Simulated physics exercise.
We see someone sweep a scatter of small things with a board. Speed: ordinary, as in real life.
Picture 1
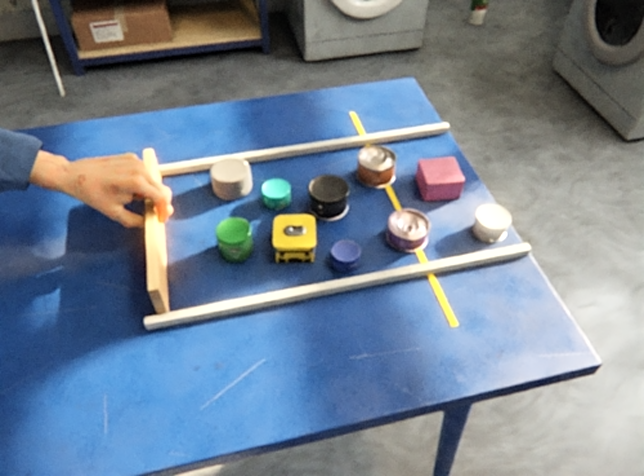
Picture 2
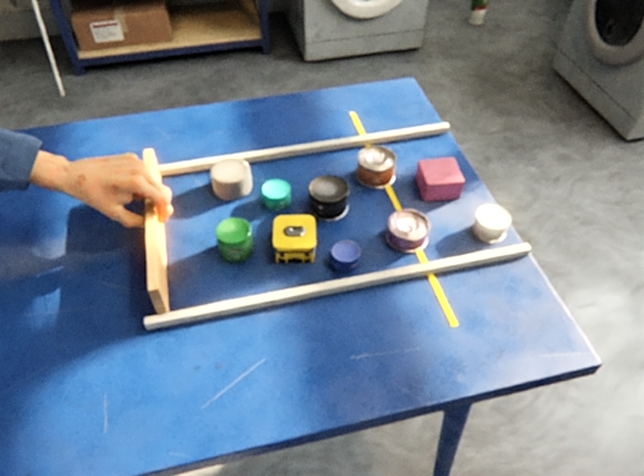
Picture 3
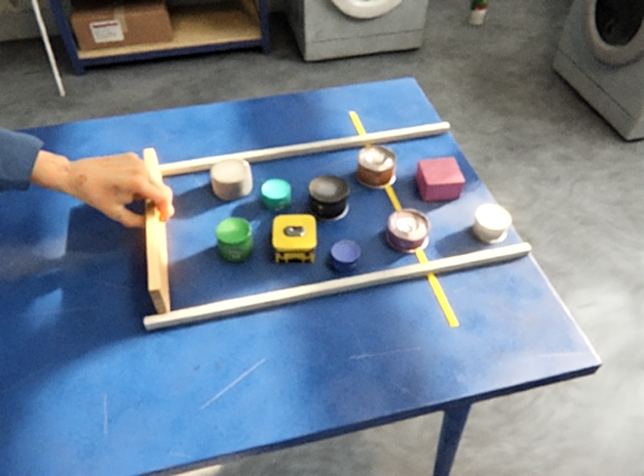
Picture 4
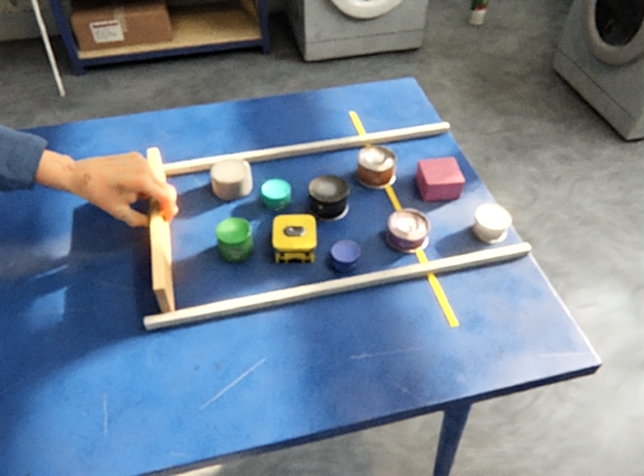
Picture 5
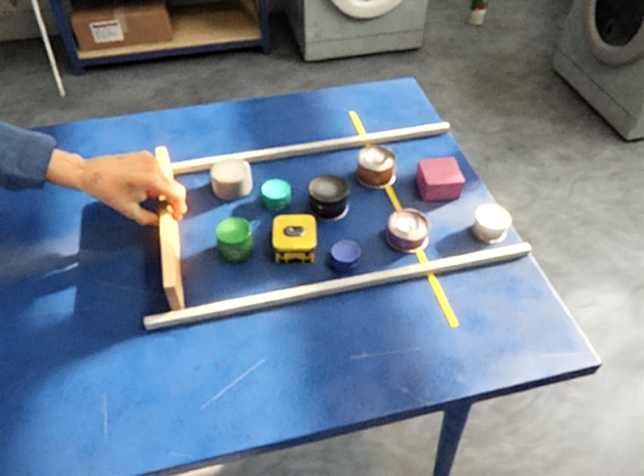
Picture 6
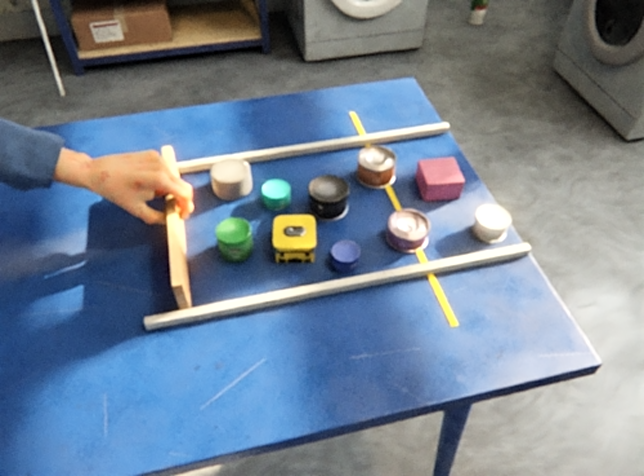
On a blue table in a room with washing machines, a hand holds an upright wooden board at the left end of two pale rails, with small tubs, tins and blocks scattered between them. After staying still at first, the hand slides the board slightly right, while the objects stay put.
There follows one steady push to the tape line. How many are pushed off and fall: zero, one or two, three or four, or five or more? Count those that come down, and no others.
I reckon the number that spills over the end lands at zero.
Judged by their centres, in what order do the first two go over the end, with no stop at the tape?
Order, earliest first: White tin, pink block.
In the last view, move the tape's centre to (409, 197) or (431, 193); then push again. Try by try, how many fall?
The counts: 1 and 2.
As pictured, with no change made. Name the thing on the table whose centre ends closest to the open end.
The answer: The white tin.
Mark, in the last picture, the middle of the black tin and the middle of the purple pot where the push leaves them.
Near (430, 177) and (471, 223).
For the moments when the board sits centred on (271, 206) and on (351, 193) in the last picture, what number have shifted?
Counting first: 5, next 8.
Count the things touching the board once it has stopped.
Number in contact with it: 5.
Early on, none off yet; white tin at rest near (491, 224); pink block at rest near (439, 179); purple pot at rest near (408, 231).
Finally, the number that fall off is zero.
